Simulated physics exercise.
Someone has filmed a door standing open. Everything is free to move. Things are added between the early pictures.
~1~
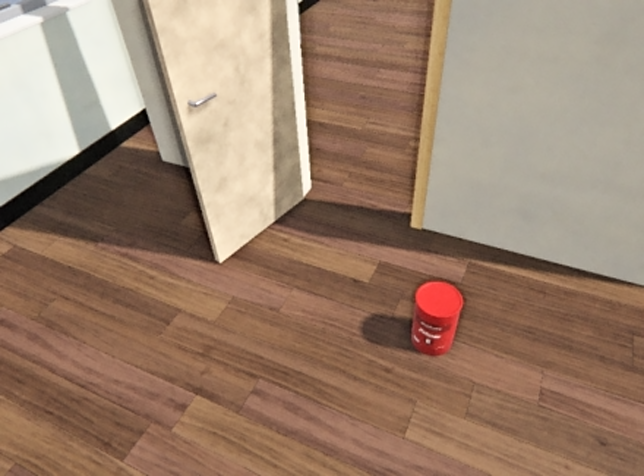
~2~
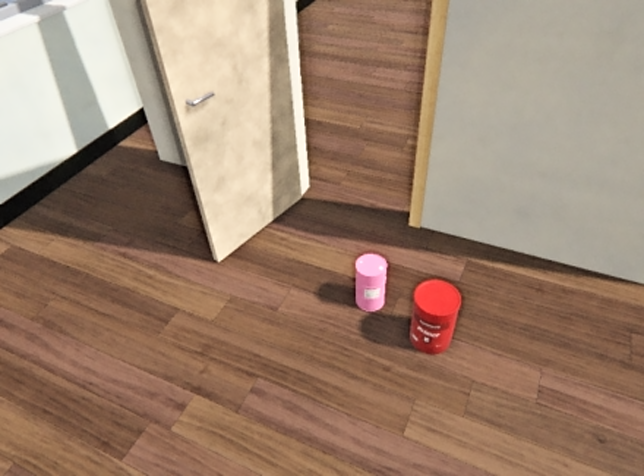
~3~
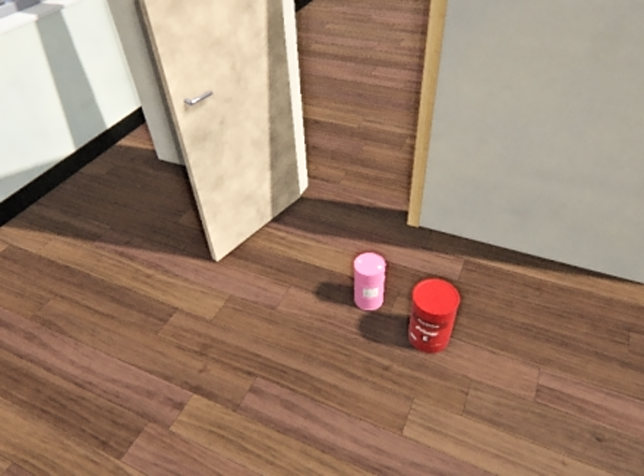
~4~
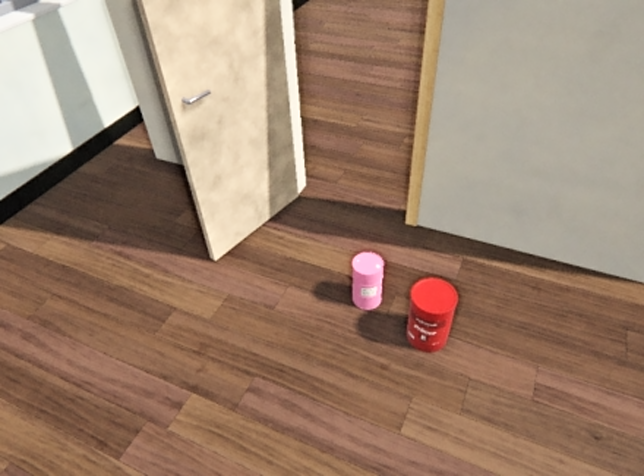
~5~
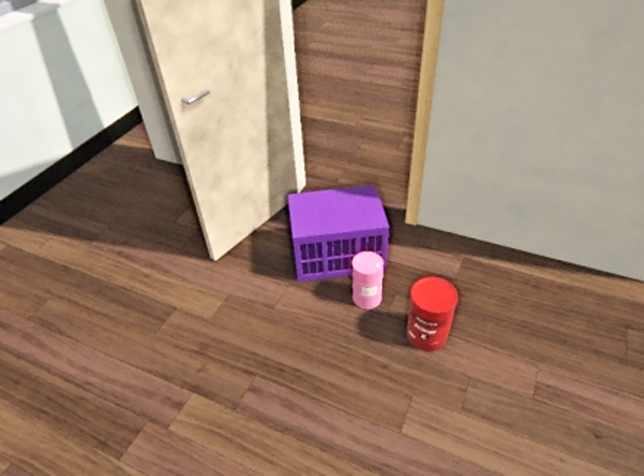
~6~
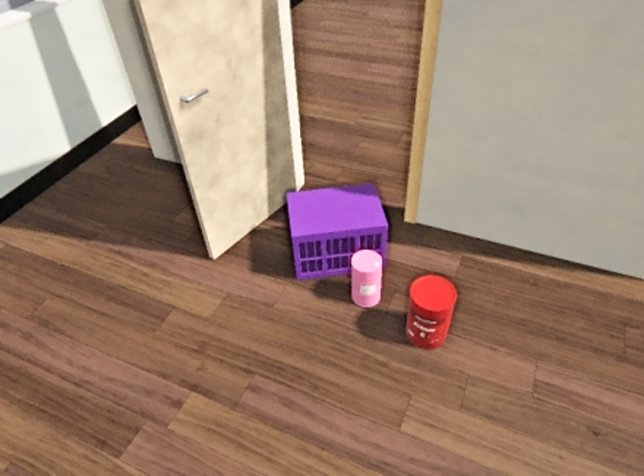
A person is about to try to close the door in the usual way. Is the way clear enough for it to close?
Outcome: The door stops short.
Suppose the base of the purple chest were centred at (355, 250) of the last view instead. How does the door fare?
Then it is blocked.
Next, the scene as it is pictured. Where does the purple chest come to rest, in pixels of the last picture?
Around (346, 232).
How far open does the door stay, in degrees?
Some 60° open.
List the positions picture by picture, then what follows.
In the first picture, door wide open and still; red pail (435, 320).
In the second picture, door wide open and still; red pail (434, 318); pink canister (371, 283).
In the third picture, door wide open and still; red pail (432, 317); pink canister (369, 282).
In the fourth picture, door wide open and still; red pail (430, 316); pink canister (367, 281).
In the fifth picture, door wide open and still; red pail (430, 315); pink canister (367, 281).
In the sixth picture, door wide open and still; purple chest (336, 231); red pail (429, 314).
Then, 0.60 s later than the last frame, door at 90°.
Then, 0.90 s later than the last frame, door at 75°.
Then, 1.20 s later than the last frame, door at 63°; purple chest moved a little near (343, 232).
When it is over, door at 60°; all 3 as before. End places, in pixels of the last picture, purple chest near (346, 232).
